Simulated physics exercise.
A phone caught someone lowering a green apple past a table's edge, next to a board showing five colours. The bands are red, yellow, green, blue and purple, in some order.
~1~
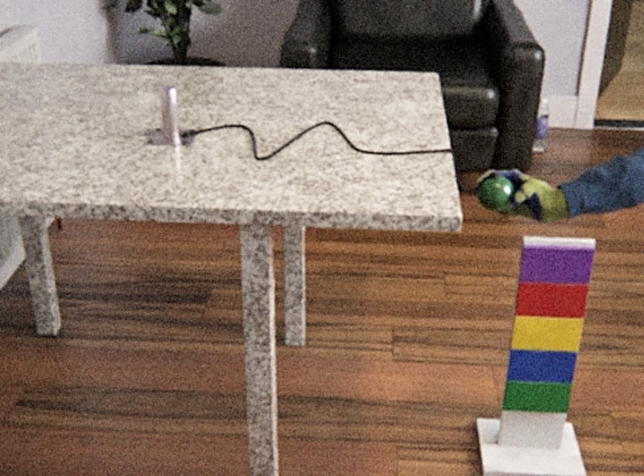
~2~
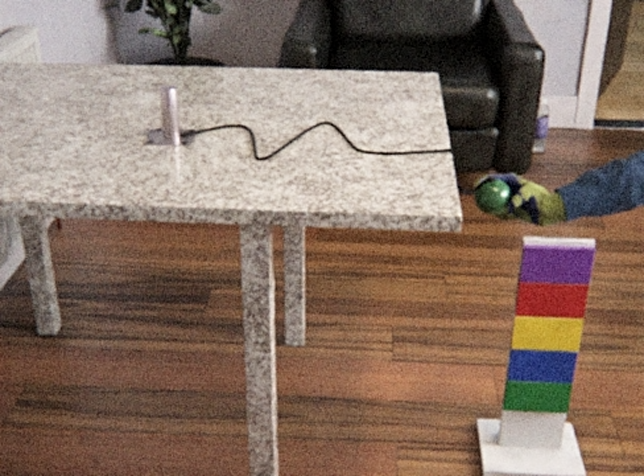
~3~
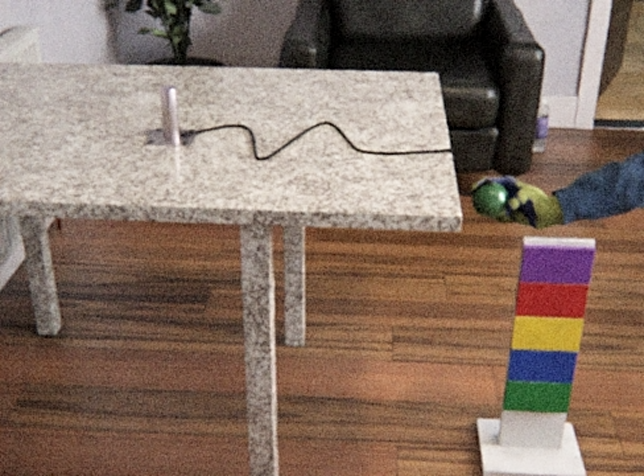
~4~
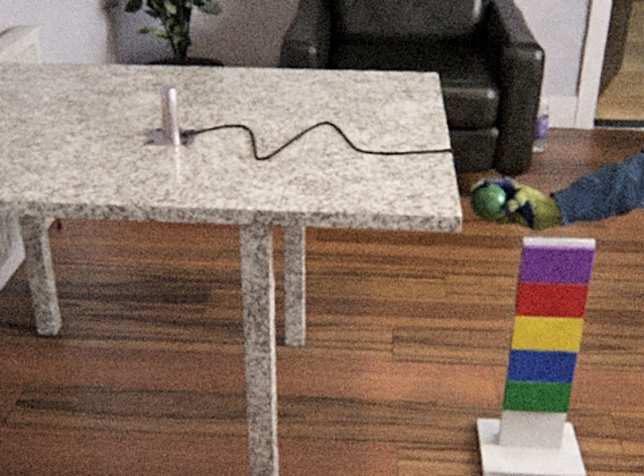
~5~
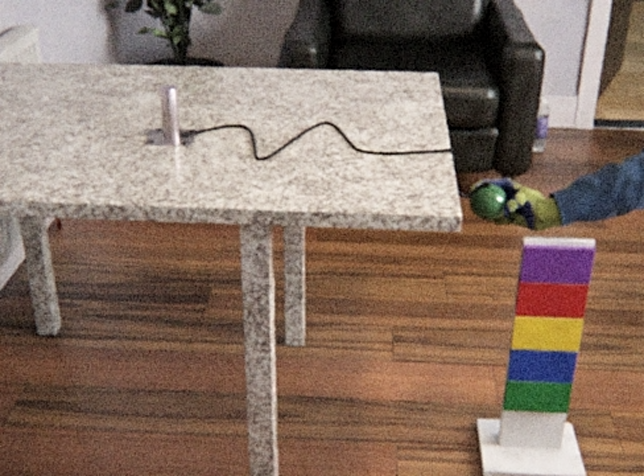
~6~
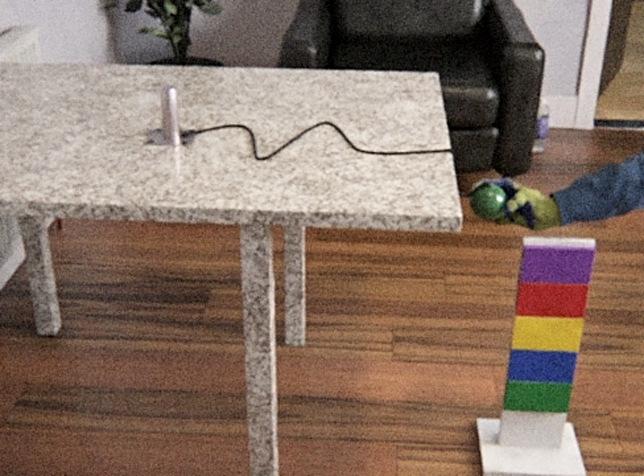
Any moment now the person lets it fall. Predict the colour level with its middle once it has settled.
I would say green.
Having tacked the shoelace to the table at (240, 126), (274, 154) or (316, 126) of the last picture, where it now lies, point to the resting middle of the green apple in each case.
Estimated pixels in sequence: (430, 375), (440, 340) and (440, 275).
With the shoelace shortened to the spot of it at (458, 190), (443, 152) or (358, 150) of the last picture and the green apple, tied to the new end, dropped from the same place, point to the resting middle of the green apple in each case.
Well, that gives around (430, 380) the first time, (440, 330) the next and (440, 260) the last.
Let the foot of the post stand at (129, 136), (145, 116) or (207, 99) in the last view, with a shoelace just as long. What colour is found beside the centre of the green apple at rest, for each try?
In turn, blue, then blue, then green.
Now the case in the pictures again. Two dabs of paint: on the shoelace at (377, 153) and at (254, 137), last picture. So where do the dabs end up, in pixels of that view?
First: (438, 258). Second: (285, 140).
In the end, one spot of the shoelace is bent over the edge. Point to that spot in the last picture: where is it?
Pixel (317, 125) or thereabouts.
A little later, apple near (421, 372); level with blue.
Next, apple near (432, 391); level with green.
When it is over, apple near (429, 395); level with green. At green.
